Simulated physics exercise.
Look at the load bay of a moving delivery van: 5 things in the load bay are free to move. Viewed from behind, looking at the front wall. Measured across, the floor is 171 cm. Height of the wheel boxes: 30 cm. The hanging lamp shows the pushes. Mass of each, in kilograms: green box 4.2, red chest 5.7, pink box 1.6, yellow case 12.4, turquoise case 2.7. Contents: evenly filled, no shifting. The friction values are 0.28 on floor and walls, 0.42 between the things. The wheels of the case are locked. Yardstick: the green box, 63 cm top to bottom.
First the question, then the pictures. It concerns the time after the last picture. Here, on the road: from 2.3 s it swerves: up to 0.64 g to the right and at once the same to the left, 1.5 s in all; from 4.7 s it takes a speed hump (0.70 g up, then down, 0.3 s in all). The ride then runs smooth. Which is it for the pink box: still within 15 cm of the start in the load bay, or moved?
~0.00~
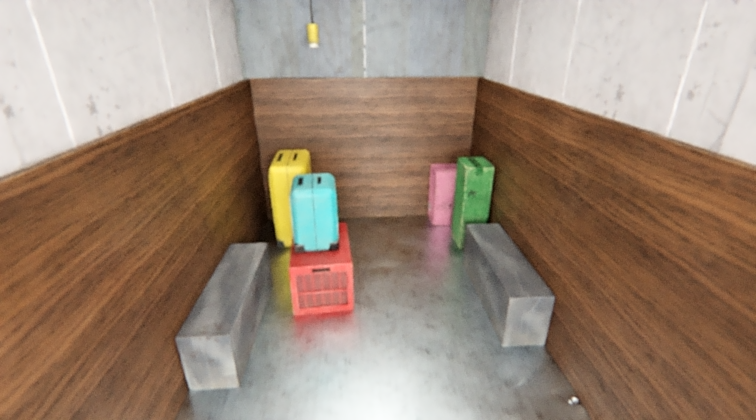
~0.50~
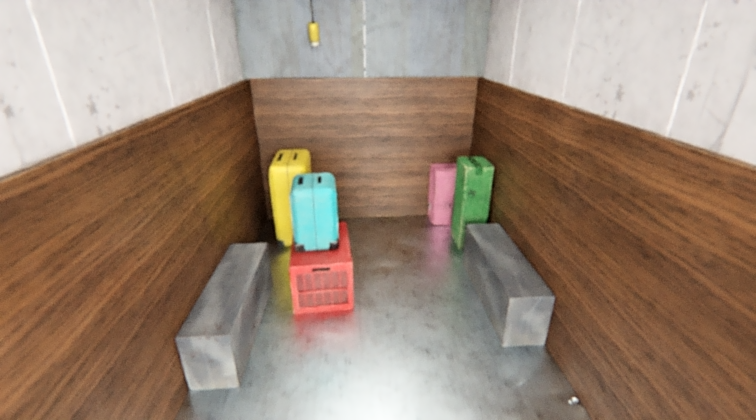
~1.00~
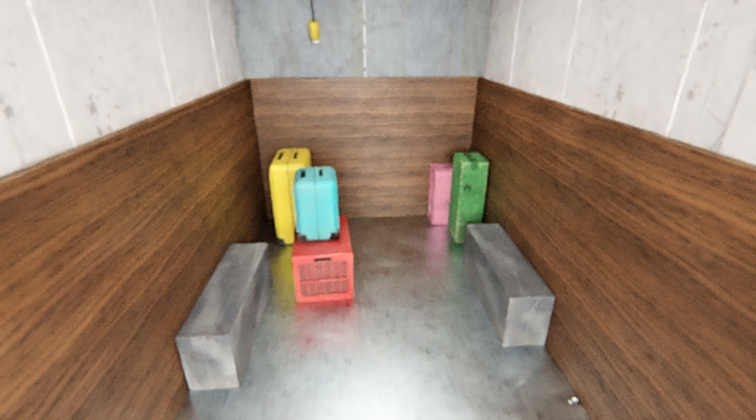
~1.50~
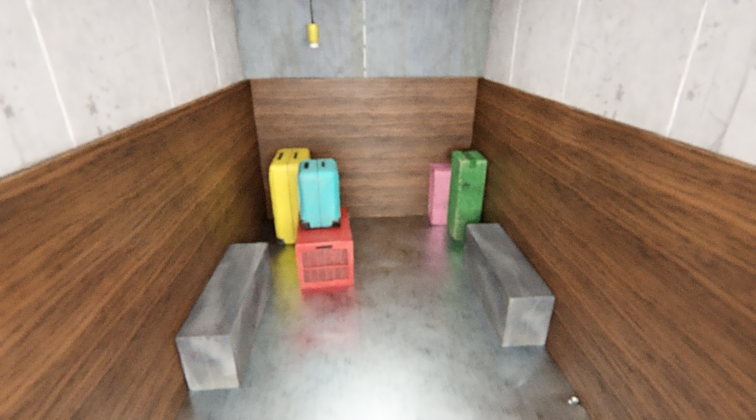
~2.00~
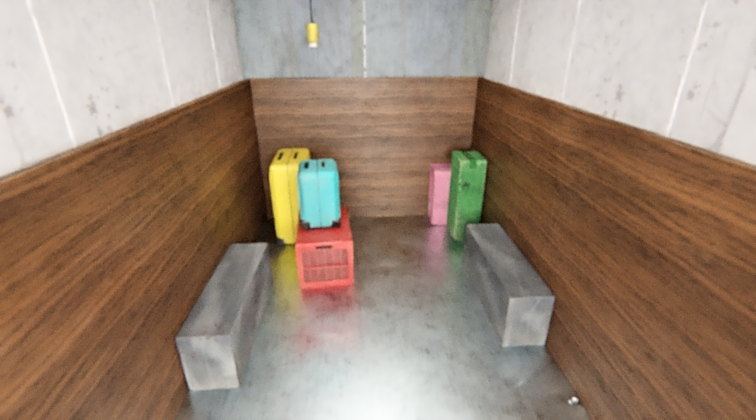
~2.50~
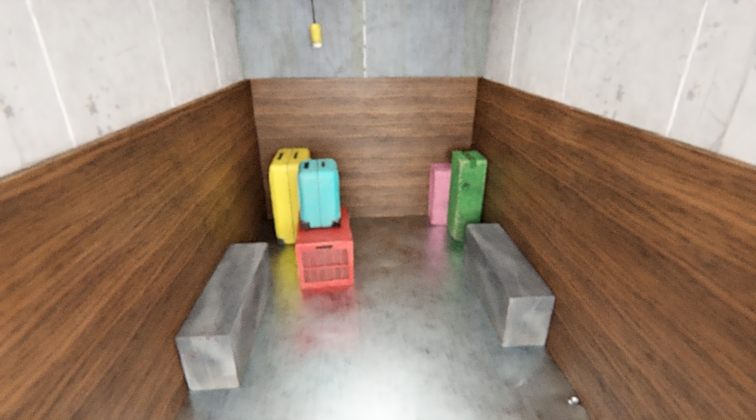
Outcome for the pink box: Displaced.
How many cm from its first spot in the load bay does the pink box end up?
It ends about 26 centimetres from where it started.
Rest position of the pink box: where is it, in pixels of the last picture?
Near (415, 195).
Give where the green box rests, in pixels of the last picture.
Near (426, 196).
After 3.00 s, load feels 0.09 g right; pink box moved 6 cm near (454, 194); turquoise case moved 39 cm; red chest moved 34 cm.
After 3.70 s, load feels 0.17 g left; pink box moved 15 cm near (429, 194); turquoise case moved 31 cm; red chest moved 27 cm.
In the end (5.5 s), not toppled but over 15 cm from the start, green box, red chest, pink box and turquoise case; the last one under 15 cm from the start. In the last view, pink box near (415, 195).
